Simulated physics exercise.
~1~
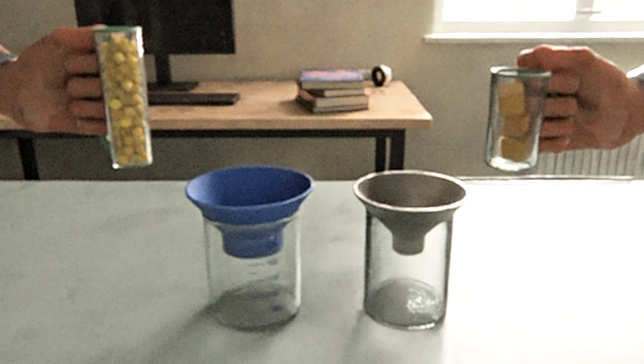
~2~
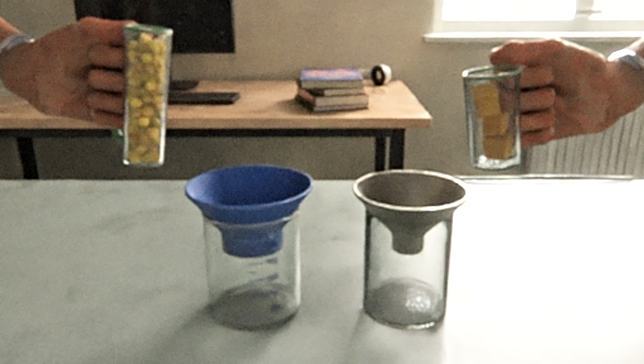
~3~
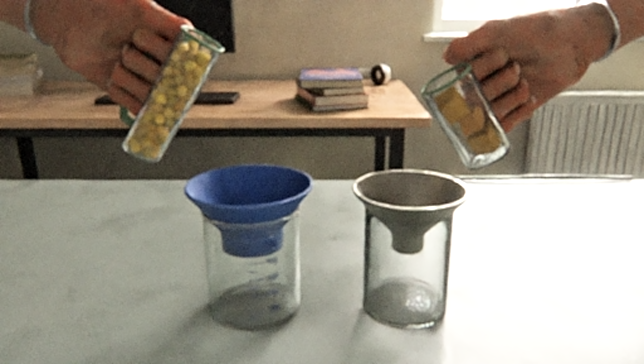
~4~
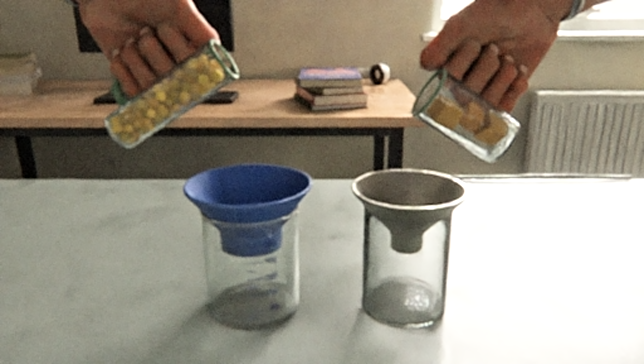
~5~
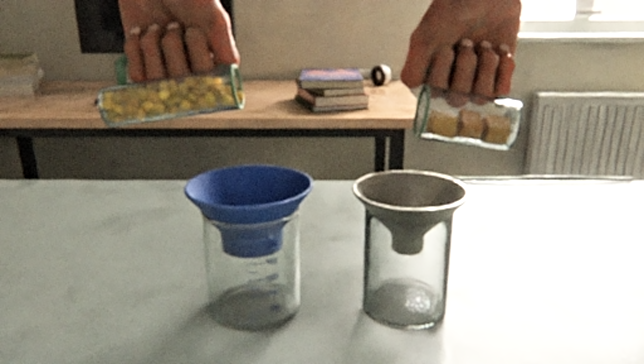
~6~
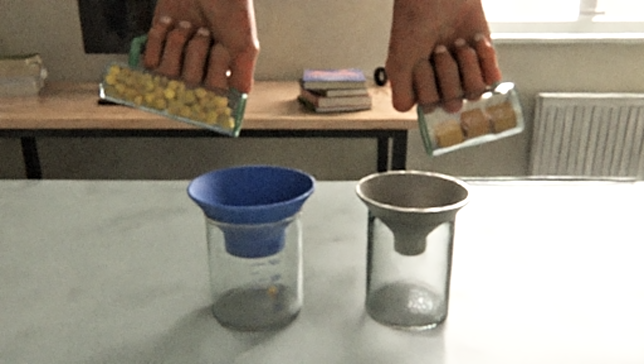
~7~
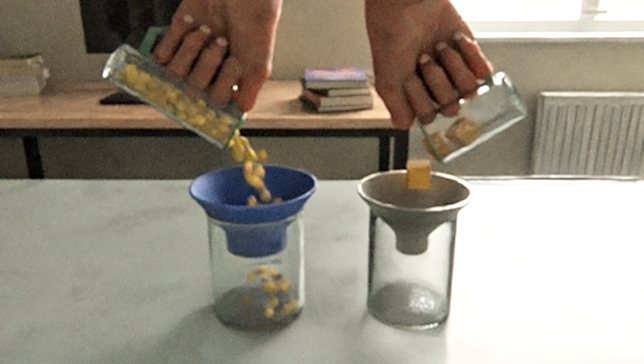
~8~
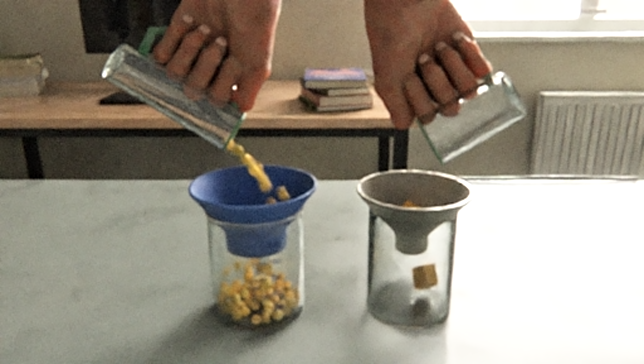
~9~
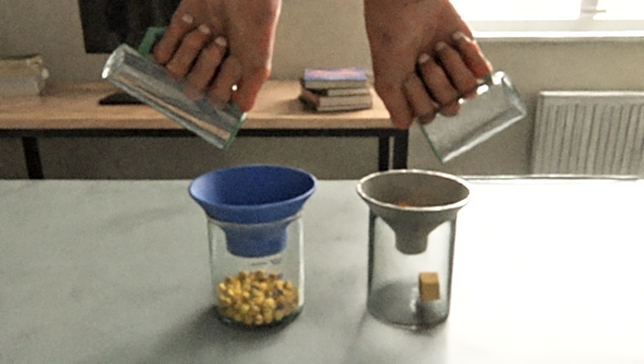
At first, two hands hold up clear cups above a pair of glass jars, the left cup full of small yellow pieces and the right holding a few chunky yellowish blocks. The hands move inward and tilt the cups over a blue funnel on the left and a grey one on the right. The small pieces start to pour, streaming through the blue funnel, while the blocks tumble into the grey one. Both cups empty. Finally, all the small pieces lie heaped in the left jar, but only one block rests in the right jar, the others stuck in the funnel.
